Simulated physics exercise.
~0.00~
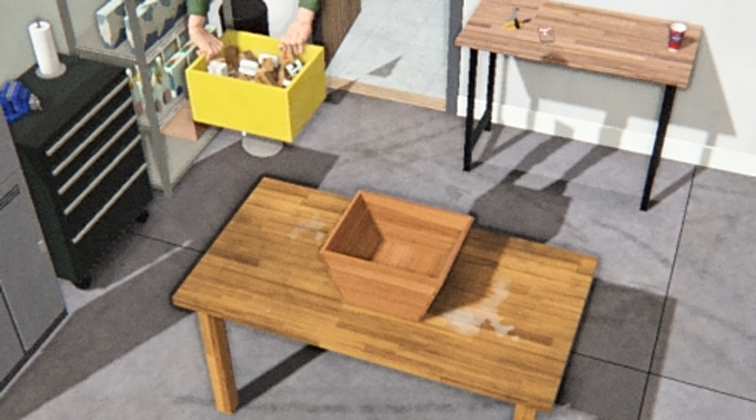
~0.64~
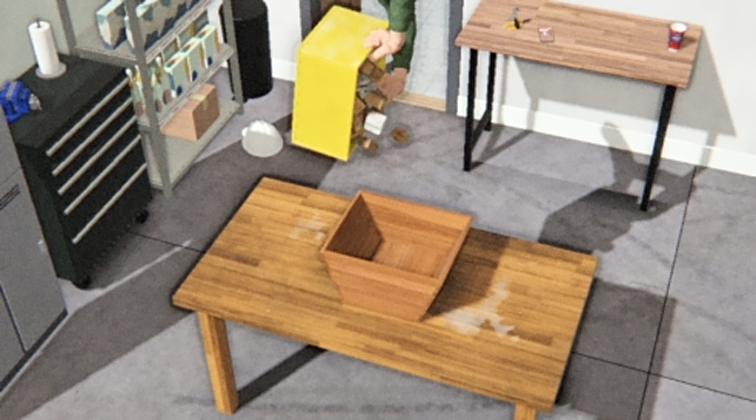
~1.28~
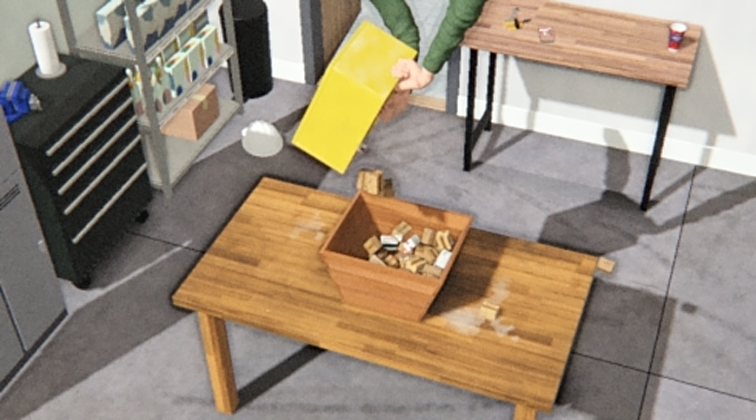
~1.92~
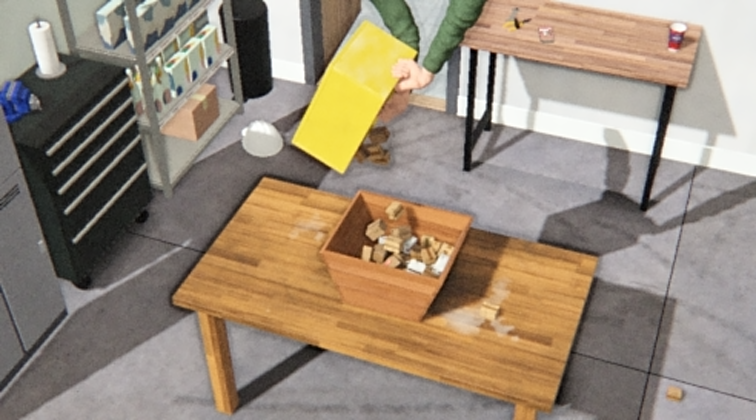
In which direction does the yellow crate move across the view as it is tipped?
The yellow crate moves to the right as the hands tip it over.
